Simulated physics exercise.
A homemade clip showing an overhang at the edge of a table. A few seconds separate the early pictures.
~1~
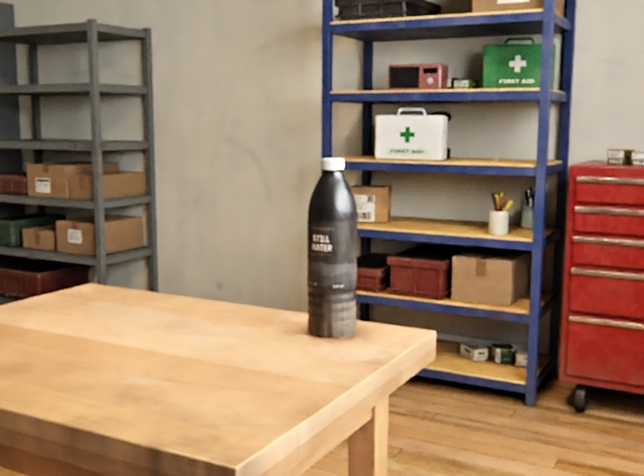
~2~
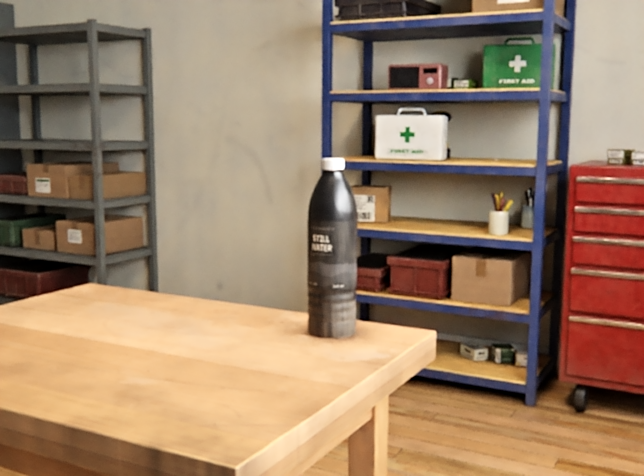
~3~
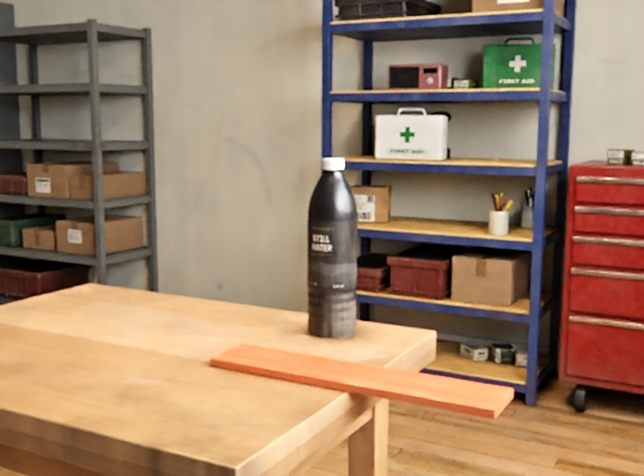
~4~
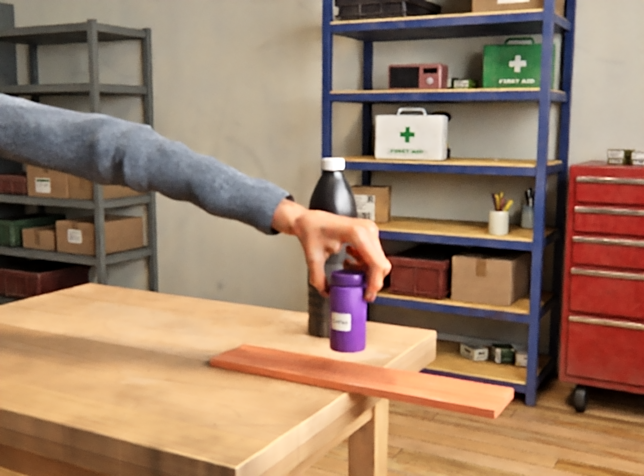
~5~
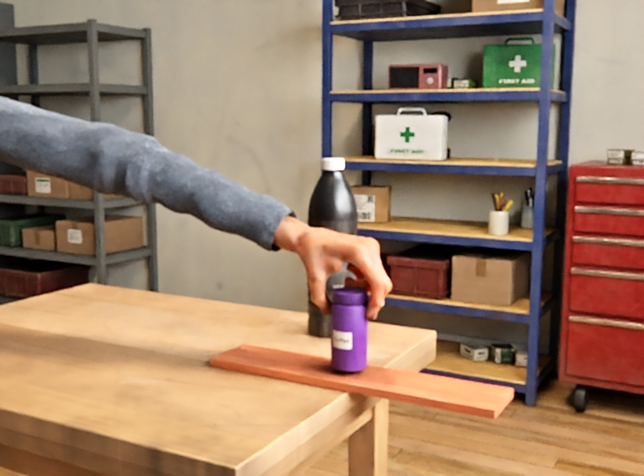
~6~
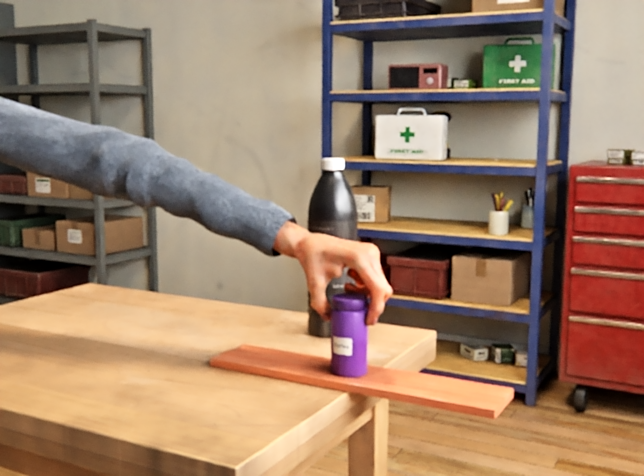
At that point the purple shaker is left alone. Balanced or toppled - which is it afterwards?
Looks to me like it survives just fine.
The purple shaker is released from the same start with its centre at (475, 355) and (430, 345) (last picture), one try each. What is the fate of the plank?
Try 1: It tumbles. Try 2: It tumbles.
Then, 0.60 s on from there, no change.
Then, 1.30 s on from there, purple shaker resting near (349, 335).
In the end, all 3 unmoved. At the end, from the last picture's camera, purple shaker near (349, 335). The plank stays on the table.
